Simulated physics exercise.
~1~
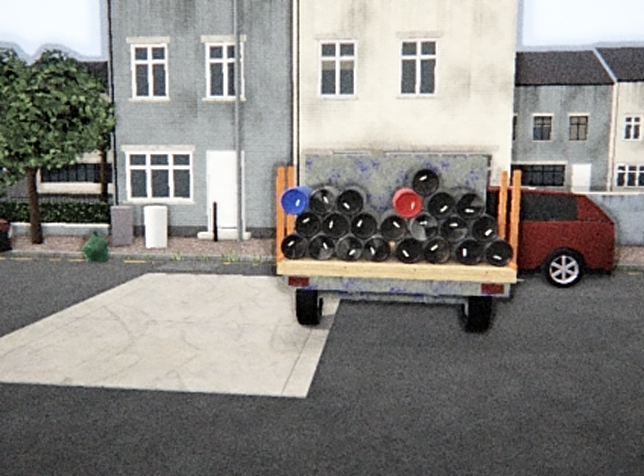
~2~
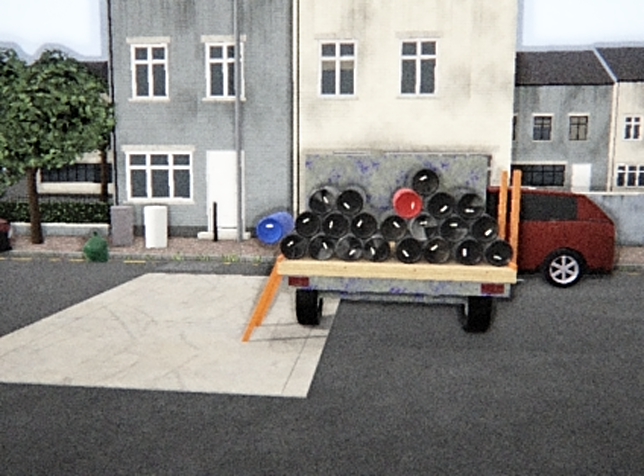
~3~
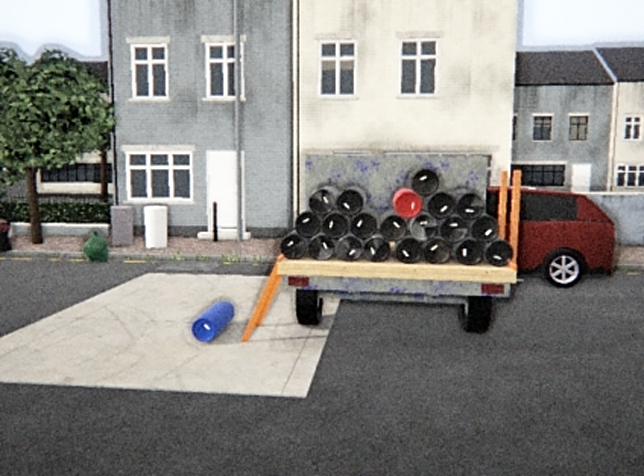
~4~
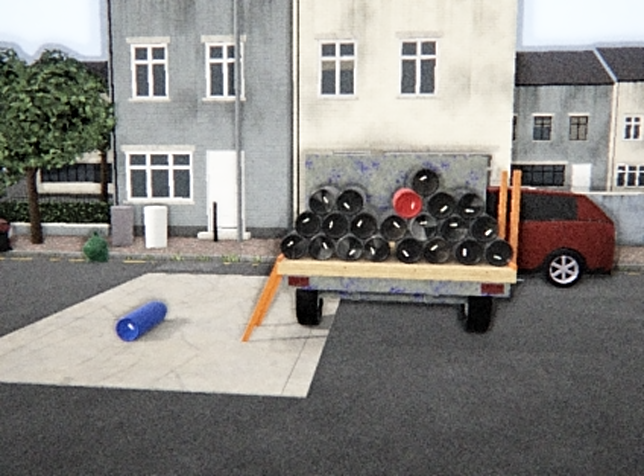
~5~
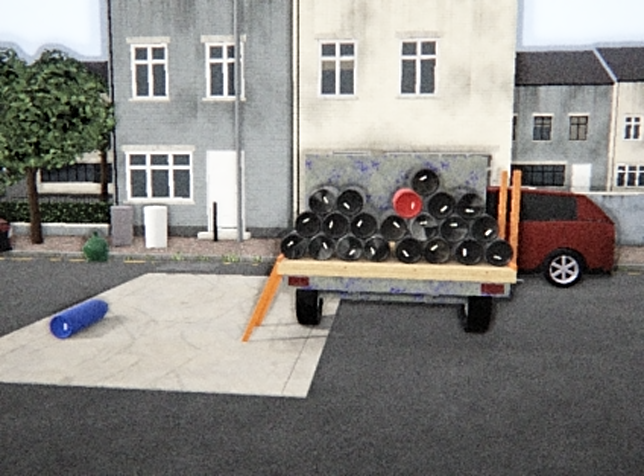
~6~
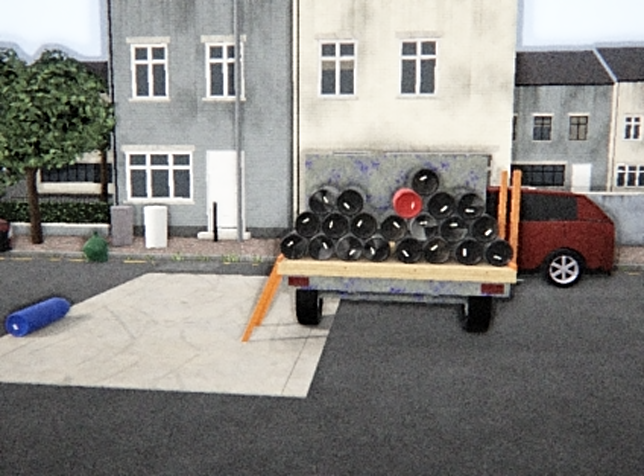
On a street in front of grey and cream houses, a flat trailer seen from behind carries a stacked pile of dark cylinders, with one blue and one red among them, held by orange posts on both sides. The posts on the left swing down, and the blue cylinder at that edge drops off the side. It lands on the pale paving and rolls away to the left, turning as it goes. It keeps rolling toward the left edge of the view, while the red cylinder and the dark ones remain piled on the trailer.
